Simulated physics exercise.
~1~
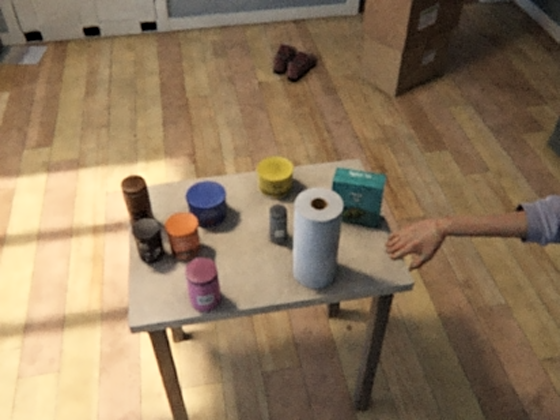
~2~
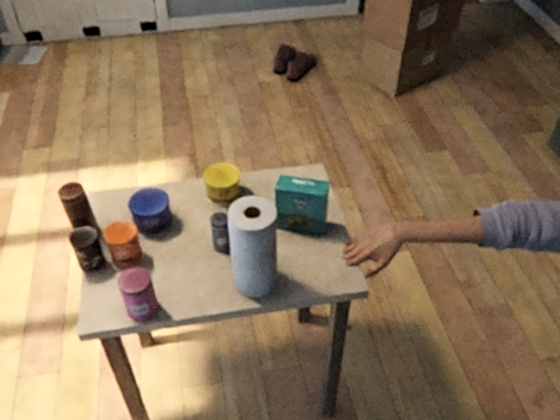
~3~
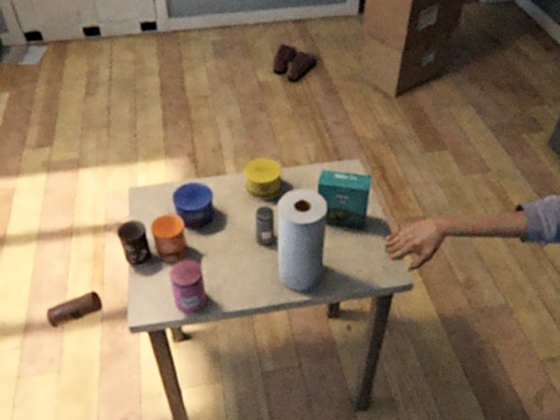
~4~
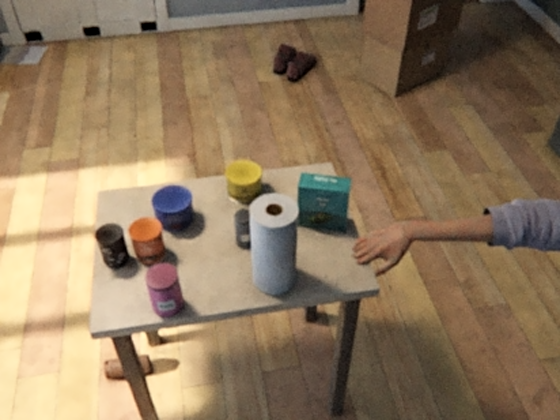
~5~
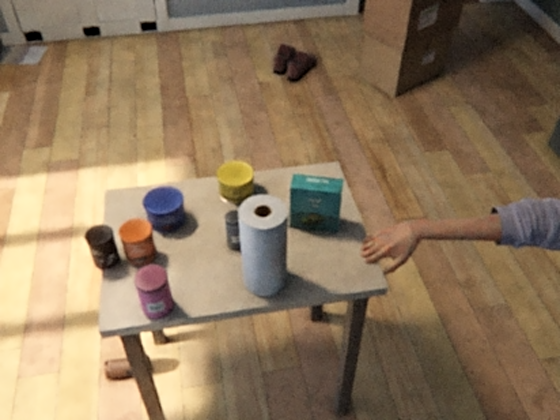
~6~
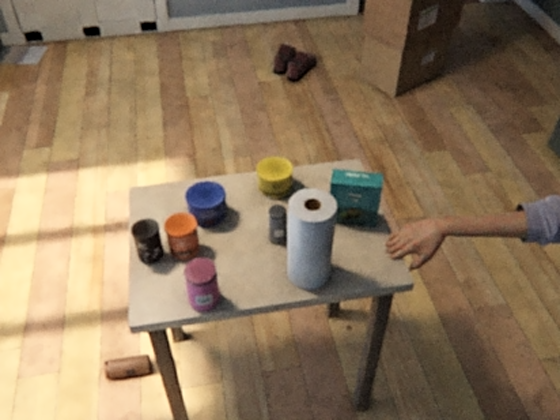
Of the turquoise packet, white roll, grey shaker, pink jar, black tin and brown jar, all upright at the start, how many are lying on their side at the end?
One of them is, the brown jar, which lies on the floor.
